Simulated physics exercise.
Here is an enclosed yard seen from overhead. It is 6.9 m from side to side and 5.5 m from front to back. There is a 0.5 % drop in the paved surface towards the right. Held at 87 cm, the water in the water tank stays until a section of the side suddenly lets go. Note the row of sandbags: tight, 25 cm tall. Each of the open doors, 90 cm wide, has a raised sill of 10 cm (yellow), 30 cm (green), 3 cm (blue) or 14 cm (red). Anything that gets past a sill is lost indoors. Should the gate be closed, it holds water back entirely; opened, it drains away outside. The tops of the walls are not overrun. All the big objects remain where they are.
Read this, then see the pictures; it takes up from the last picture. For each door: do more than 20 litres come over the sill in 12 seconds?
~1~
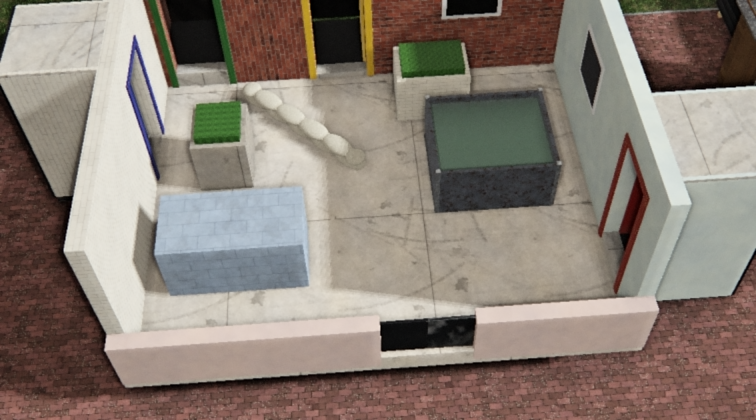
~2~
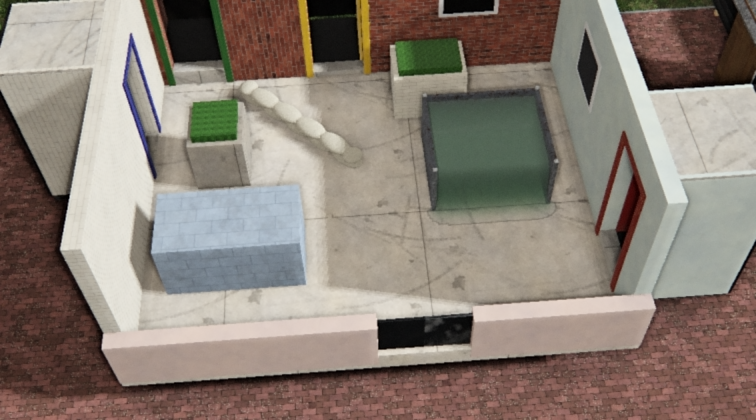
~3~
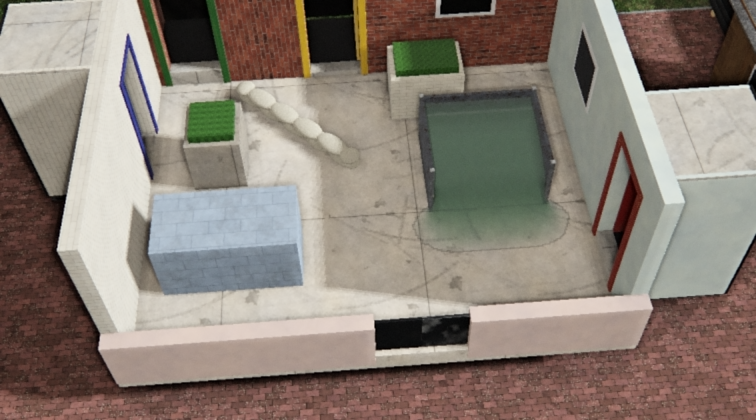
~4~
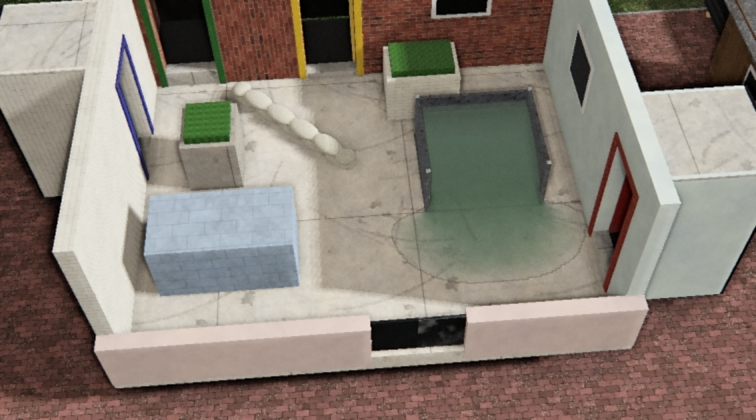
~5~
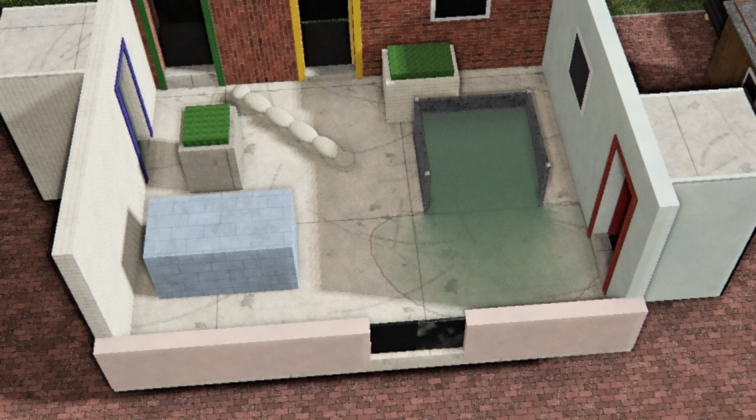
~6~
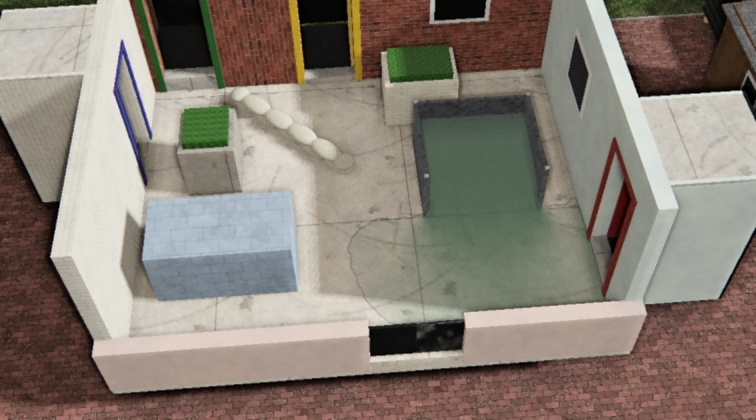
One by one: At the yellow door the limit will not be outstripped; at the green door the limit will not be outstripped; at the blue door the limit will be outstripped; at the red door the limit will be outstripped.
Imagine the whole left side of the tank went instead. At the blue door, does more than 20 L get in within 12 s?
Compared with the limit, blue is more.
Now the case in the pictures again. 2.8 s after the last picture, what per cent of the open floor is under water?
Some 55 per cent of it.
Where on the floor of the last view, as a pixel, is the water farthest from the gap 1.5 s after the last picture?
Point: Roughly (140, 364) in the last view.
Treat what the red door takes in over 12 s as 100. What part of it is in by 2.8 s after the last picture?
About 95 per cent.
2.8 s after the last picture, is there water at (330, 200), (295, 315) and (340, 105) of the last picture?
Listed in turn: Swamped / swamped / spared so far.
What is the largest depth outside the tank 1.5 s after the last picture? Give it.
Up to near 36 cm.
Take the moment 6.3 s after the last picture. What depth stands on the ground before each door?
Centimetres: Yellow 3 / green 13 / blue 2 / red 6.
Then, 0.7 s after the last picture water covers 30 % of the floor and is deepest (58 cm) near (598, 330); yellow door not reached, green door not reached, blue door not reached, red door 19 cm at the sill, 2 L in.
Then, 1.5 s after the last picture water covers 35 % of the floor and is deepest (36 cm) near (598, 330); yellow door not reached, green door not reached, blue door not reached, red door 30 cm at the sill, 49 L in.
Then, 2.8 s after the last picture water covers 55 % of the floor and is deepest (32 cm) near (127, 365); yellow door not reached, green door not reached, blue door not reached, red door 18 cm at the sill, 98 L in.
Then, 6.3 s after the last picture water covers 90 % of the floor and is deepest (14 cm) near (218, 358); yellow door 3 cm at the sill, 0 L in, green door 13 cm at the sill, 0 L in, blue door 2 cm at the sill, 0 L in, red door 6 cm at the sill, 105 L in.
Then, 11.3 s after the last picture water covers 95 % of the floor and is deepest (13 cm) near (562, 151); yellow door 7 cm at the sill, 0 L in, green door 7 cm at the sill, 0 L in, blue door 7 cm at the sill, 44 L in, red door 9 cm at the sill, 105 L in.
